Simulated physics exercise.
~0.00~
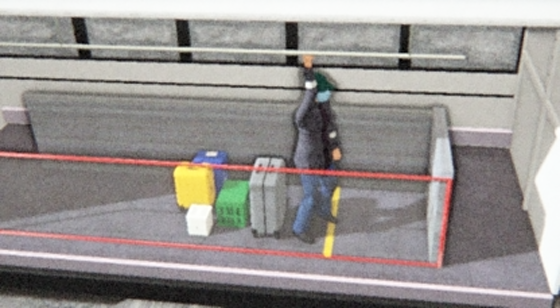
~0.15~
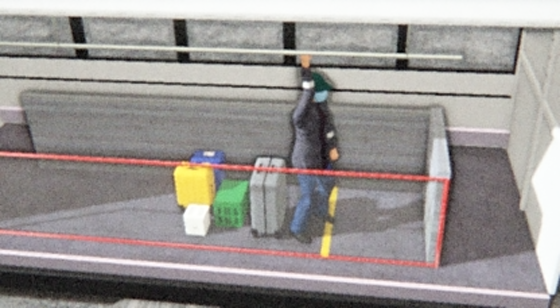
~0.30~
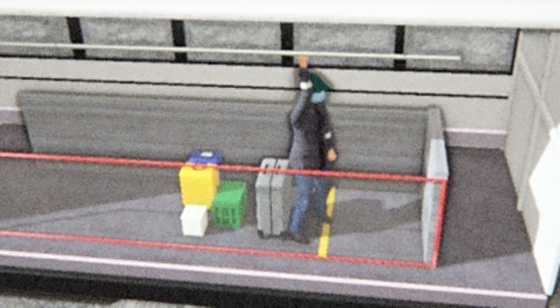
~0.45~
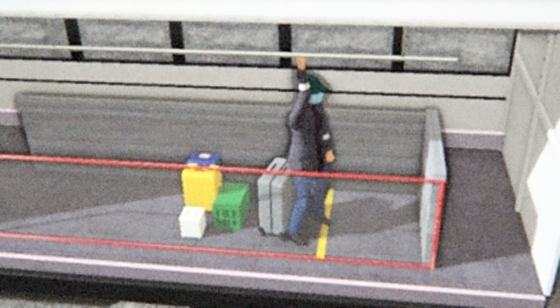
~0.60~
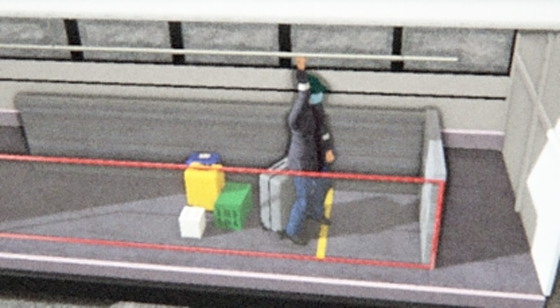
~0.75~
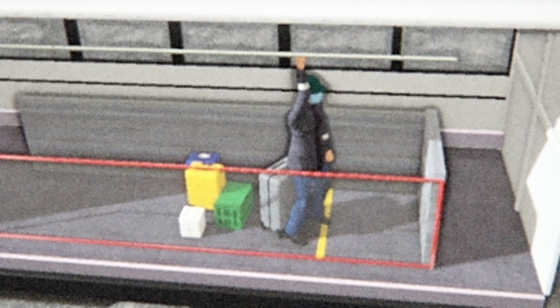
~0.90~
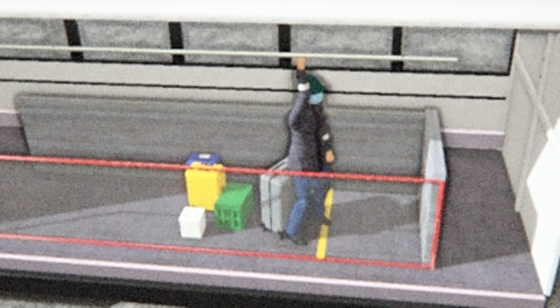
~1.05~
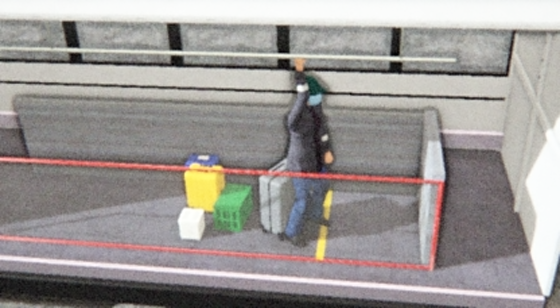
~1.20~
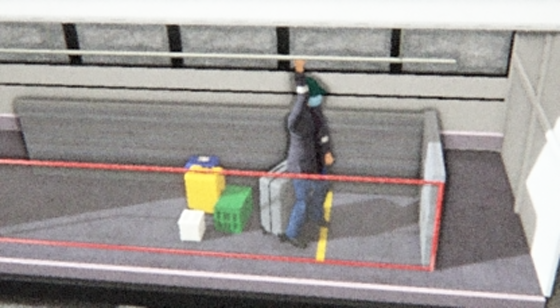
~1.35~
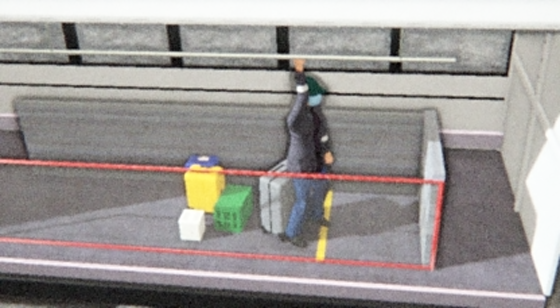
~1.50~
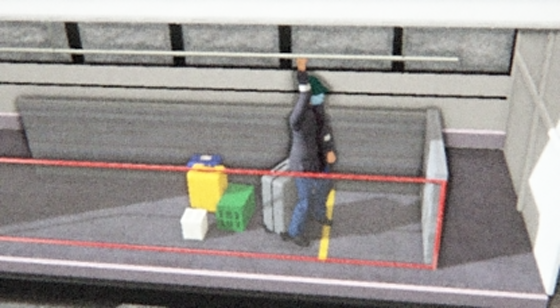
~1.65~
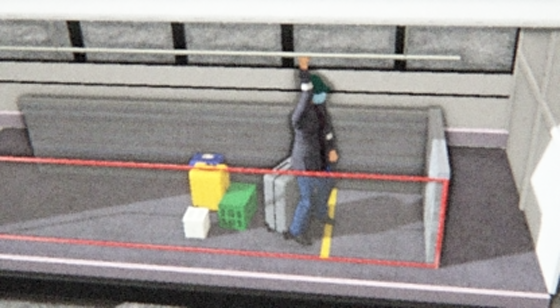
A traveller in a dark jacket stood with one arm raised to an overhead rail while the grey wheeled case and then the smaller yellow one rolled slightly right among the other luggage, and both ended upright, short of the yellow line.
